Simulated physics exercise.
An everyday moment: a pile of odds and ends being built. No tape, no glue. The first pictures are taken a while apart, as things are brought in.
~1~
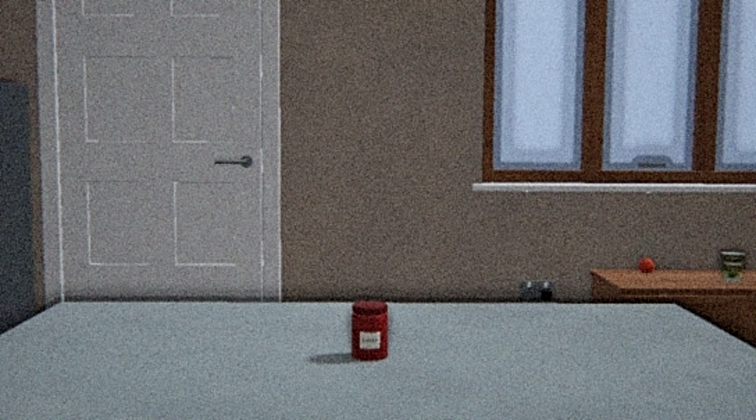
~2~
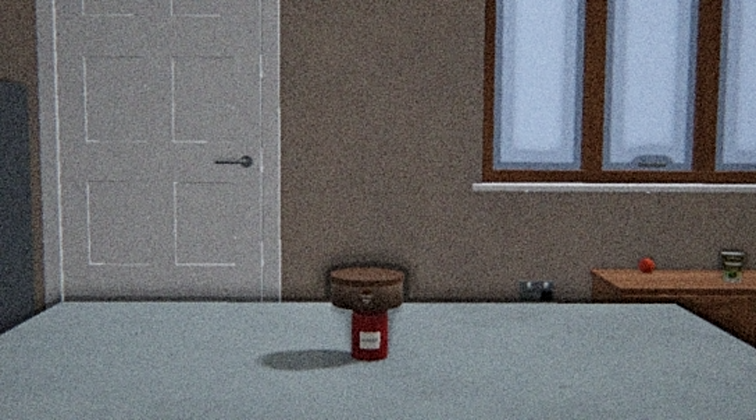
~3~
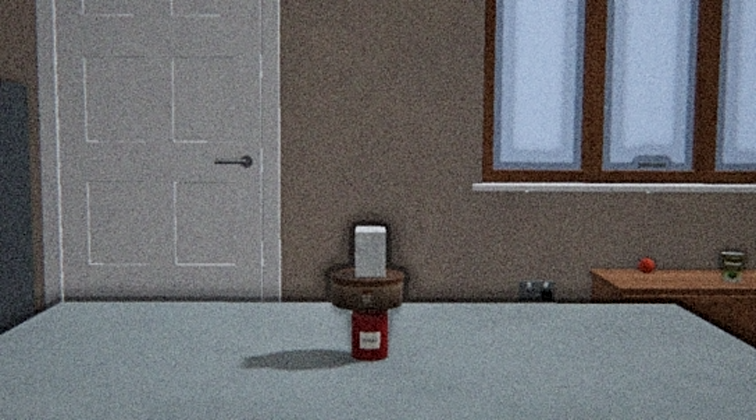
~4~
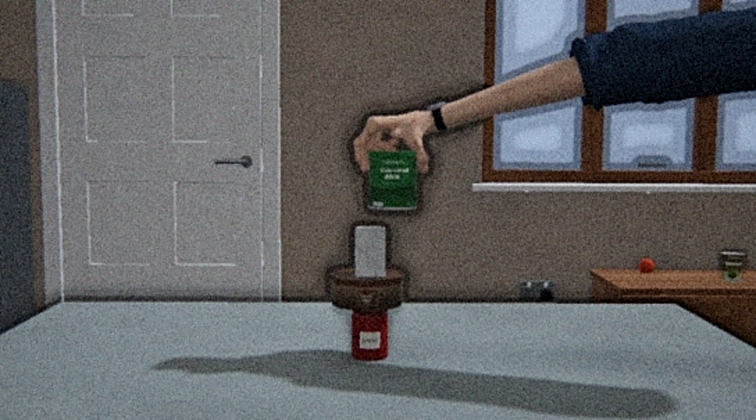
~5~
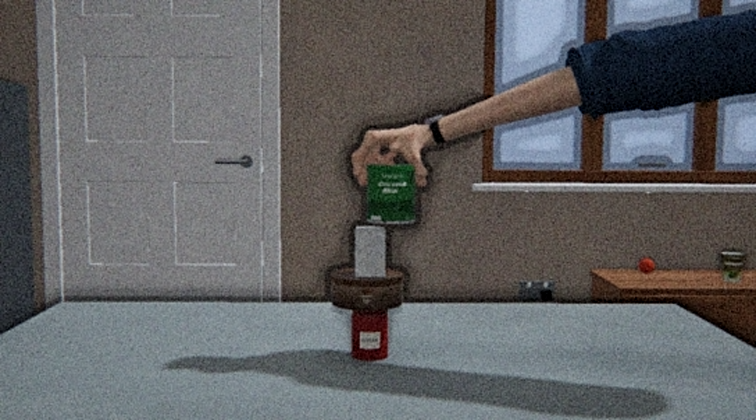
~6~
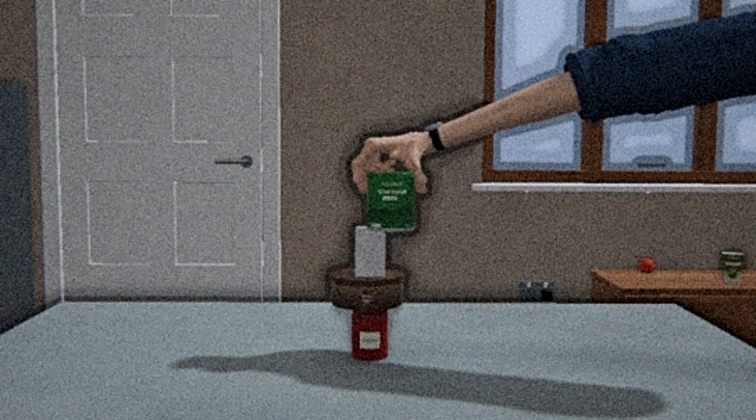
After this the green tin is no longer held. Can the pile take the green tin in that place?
As it turns out, it loses its balance.
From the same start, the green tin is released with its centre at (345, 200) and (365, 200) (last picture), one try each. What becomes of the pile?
First try: It gives way; second try: It keeps its balance.
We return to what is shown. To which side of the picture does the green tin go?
It goes to the right.
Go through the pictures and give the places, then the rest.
In the first picture, the last thing is not in view yet.
In the second picture, the last thing is not in view yet; red jar (370, 330).
In the third picture, the last thing is not in view yet; brown tub (367, 289).
The fourth picture shows still above its spot; green tin (393, 180); white block (370, 252).
The fifth picture shows still above its spot; green tin (391, 194); red jar (370, 330).
The sixth picture shows in place under the hand; green tin (391, 201); brown tub (367, 289).
Then, 0.40 s after the last picture, green tin now fallen.
Then, 0.50 s after the last picture, things are still on the move.
At rest, fallen, green tin; the other 3 in place. Seen from the same camera at the end, green tin near (468, 329). The pile comes apart.
